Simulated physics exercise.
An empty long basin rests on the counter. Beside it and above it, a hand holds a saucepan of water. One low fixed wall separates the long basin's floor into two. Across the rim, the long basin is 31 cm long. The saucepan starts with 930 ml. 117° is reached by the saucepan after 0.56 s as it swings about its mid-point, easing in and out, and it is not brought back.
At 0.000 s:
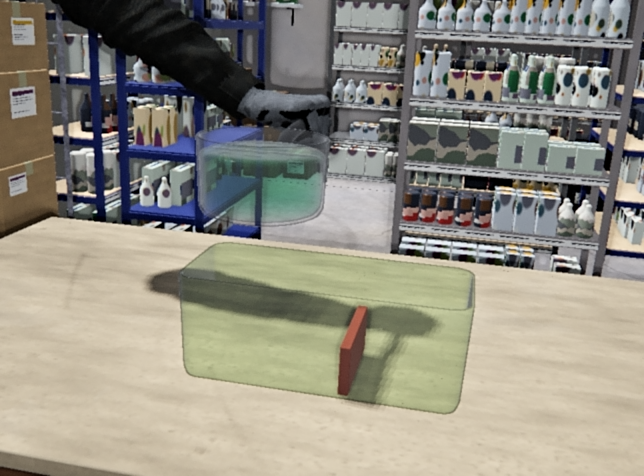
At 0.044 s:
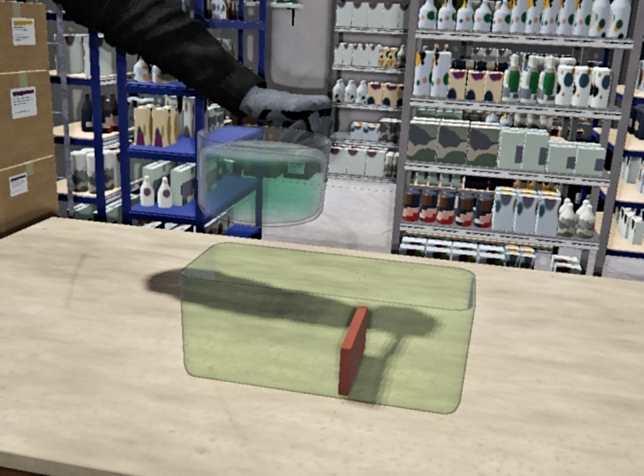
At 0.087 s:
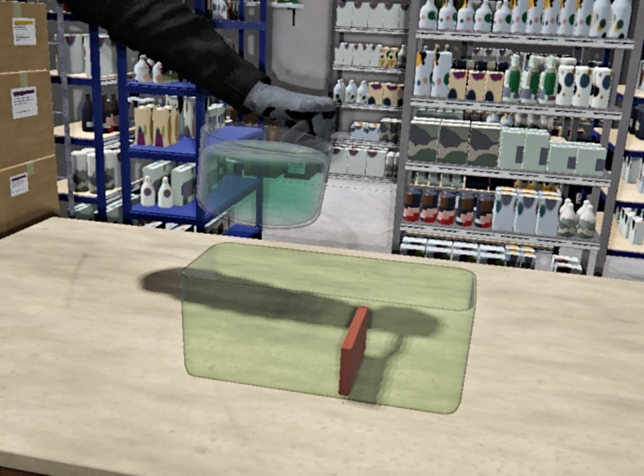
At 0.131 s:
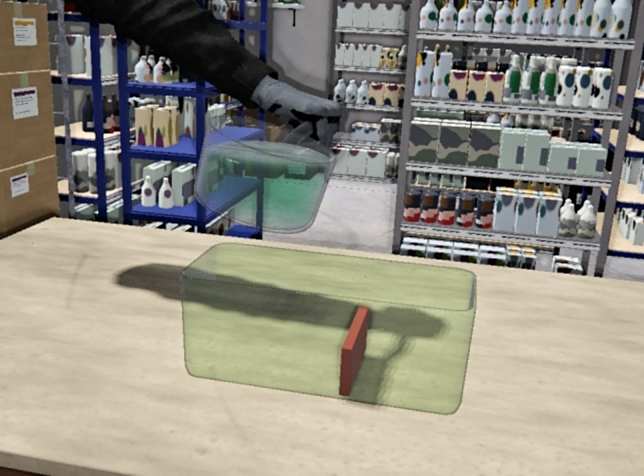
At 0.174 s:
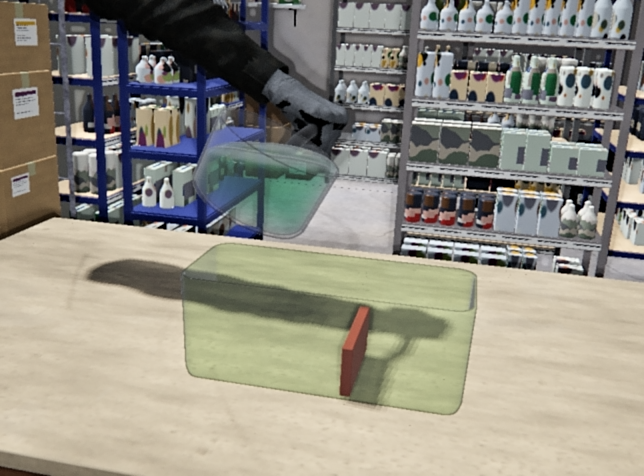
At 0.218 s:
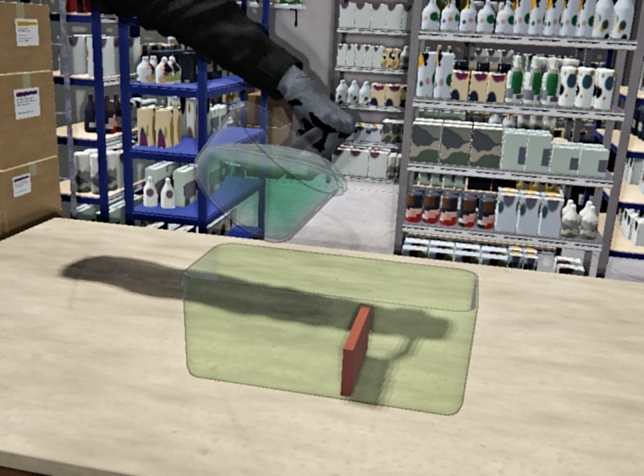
In a storeroom with stocked shelves behind and cardboard boxes at the left, a pale wooden counter is seen from slightly above, the view almost still. A clear, green-tinted long basin with an upright red piece inside sits on the counter, below a transparent pan of blue-green water near a dark-sleeved, grey-gloved hand. The pan tilts down to the right, slowly then faster, as the hand turns and shadows shift.
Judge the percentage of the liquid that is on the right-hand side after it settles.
My estimate is 34 %.
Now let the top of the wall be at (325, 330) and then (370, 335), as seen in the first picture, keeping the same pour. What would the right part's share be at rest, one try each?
Respectively close to 60 and 25 %.
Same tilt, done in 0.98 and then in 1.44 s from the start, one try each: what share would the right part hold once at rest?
Respectively about 55 and 70 percent.
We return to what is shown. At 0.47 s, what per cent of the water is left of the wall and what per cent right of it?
Around 20 percent on the left and 32 on the right.
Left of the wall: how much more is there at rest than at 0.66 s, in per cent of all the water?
Near 5 in a hundred.
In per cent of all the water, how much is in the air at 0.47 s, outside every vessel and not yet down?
28 per cent.
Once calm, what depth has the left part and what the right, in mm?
Left part about 26 mm deep, right part about 22 mm deep.
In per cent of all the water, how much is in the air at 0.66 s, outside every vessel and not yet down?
It comes to some 12 percent of the total.
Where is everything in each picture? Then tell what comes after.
The first frame shows tilt 0°; pouring edge (327, 144); surface from (206, 146) to (325, 157); the long basin's rim runs from (197, 259) to (474, 291); the wall's top is at (355, 327).
The second frame shows tilt 2°; pouring edge (328, 146); surface from (208, 146) to (326, 158).
The third frame shows tilt 7°; pouring edge (331, 152); surface from (210, 145) to (328, 160).
The fourth frame shows tilt 15°; pouring edge (334, 163); surface from (210, 146) to (331, 163).
The fifth frame shows tilt 26°; pouring edge (336, 177); surface from (210, 149) to (338, 169).
The sixth frame shows tilt 39°; pouring edge (335, 193); surface from (208, 146) to (331, 175); 4 per cent is over the edge.
After 0.47 s the tilt is 110° and 21 per cent is still to pour, 20 is left of the wall and 31 right of it.
After 0.66 s the tilt is 117° and 2 per cent is still to pour, 56 is left of the wall and 30 right of it.
After 0.85 s the tilt is 117° and 0 per cent is still to pour, 55 is left of the wall and 33 right of it.
After 1.06 s the tilt is 117° and 0 per cent is still to pour, 61 is left of the wall and 33 right of it.
In the end 61 per cent lies left of the wall, 34 right of it and 5 outside.
